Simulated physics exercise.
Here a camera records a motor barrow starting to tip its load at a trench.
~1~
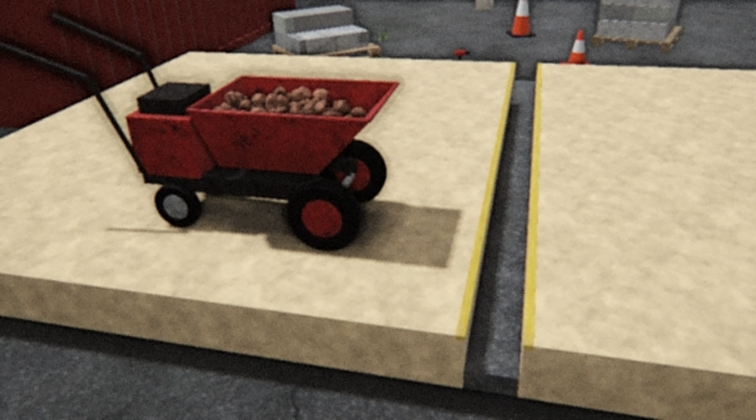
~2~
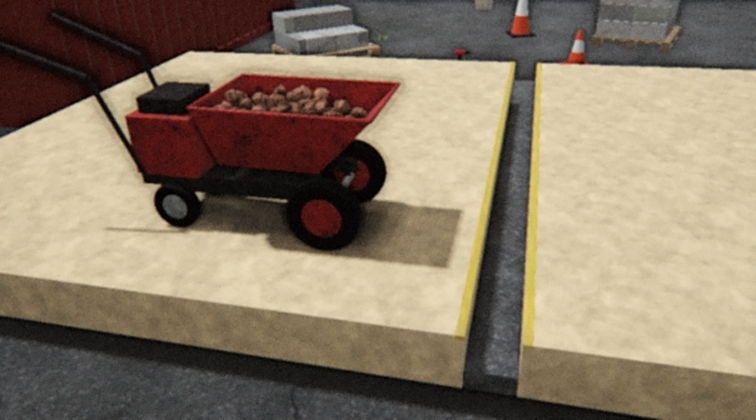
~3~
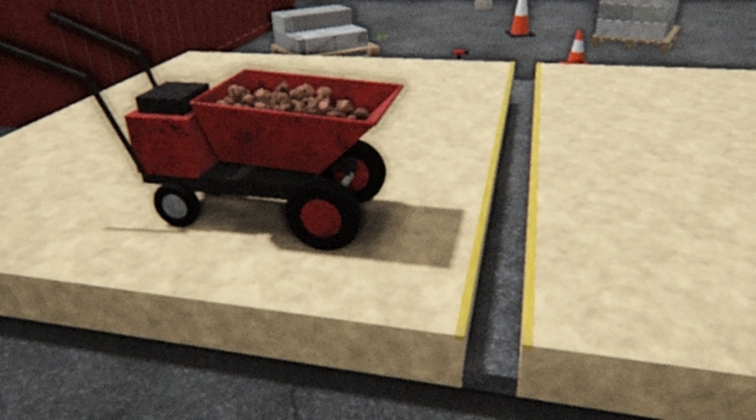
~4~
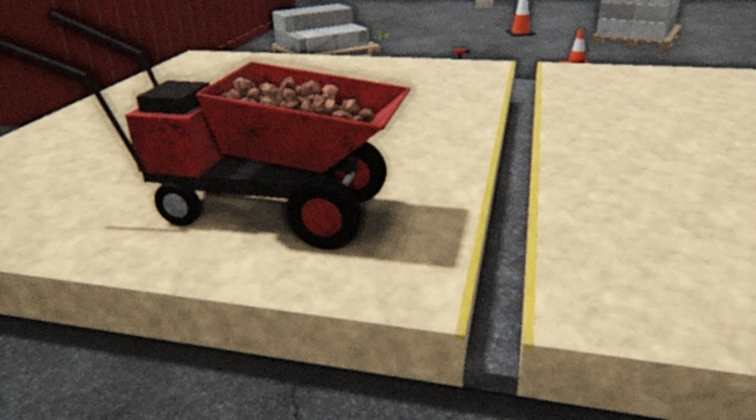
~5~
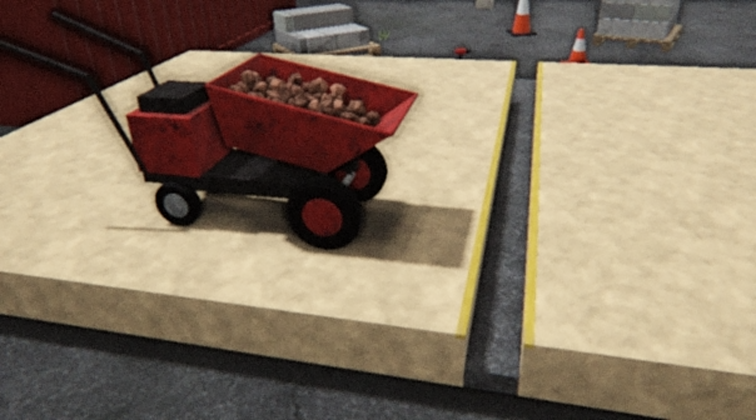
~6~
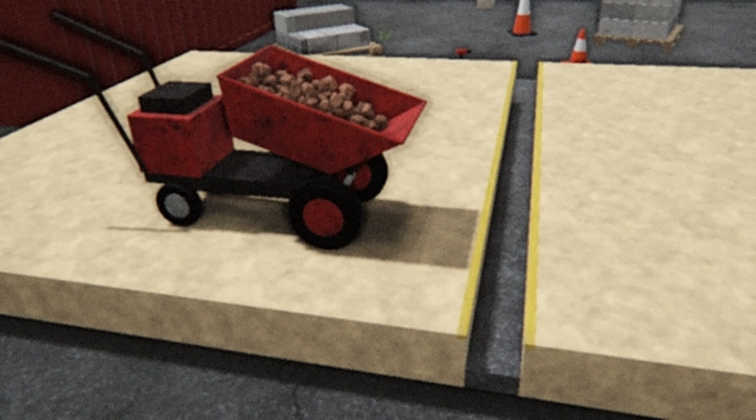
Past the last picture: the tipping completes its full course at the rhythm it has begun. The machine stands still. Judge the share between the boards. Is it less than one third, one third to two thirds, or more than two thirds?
Way I see it, the trench ends up with a third up to two-thirds of the load.
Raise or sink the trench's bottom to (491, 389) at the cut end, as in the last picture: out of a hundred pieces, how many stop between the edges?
About 50 percent.
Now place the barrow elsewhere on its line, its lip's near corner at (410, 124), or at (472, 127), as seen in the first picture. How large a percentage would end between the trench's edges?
Roughly 70 and 0 percent respectively.
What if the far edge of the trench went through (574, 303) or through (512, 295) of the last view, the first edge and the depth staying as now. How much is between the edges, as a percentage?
The first case gives around 50 percent, and the second around 40 percent.
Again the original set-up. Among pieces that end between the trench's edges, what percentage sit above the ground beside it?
About 10 in a hundred.
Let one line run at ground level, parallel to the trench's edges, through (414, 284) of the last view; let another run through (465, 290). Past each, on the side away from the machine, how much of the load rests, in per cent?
Estimate, first then second: 70 %, 60 %.
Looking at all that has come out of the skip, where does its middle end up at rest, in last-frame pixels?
Last view, centre at rest - approx. (496, 245).
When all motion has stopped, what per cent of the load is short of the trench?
20 percent.
Soon after the last picture, skip tipped steeply; all in the skip.
A little later, skip tipped steeply; most in the skip; a small part short of the trench; a small part in or heaped over the trench; a stray few falling.
Later still, skip tipped right over; about a quarter in the skip; about a quarter short of the trench; about half in or heaped over the trench; a stray few beyond it.
At rest, skip tipped right over; about a quarter in the skip; about a quarter short of the trench; about half in or heaped over the trench; a stray few beyond it.
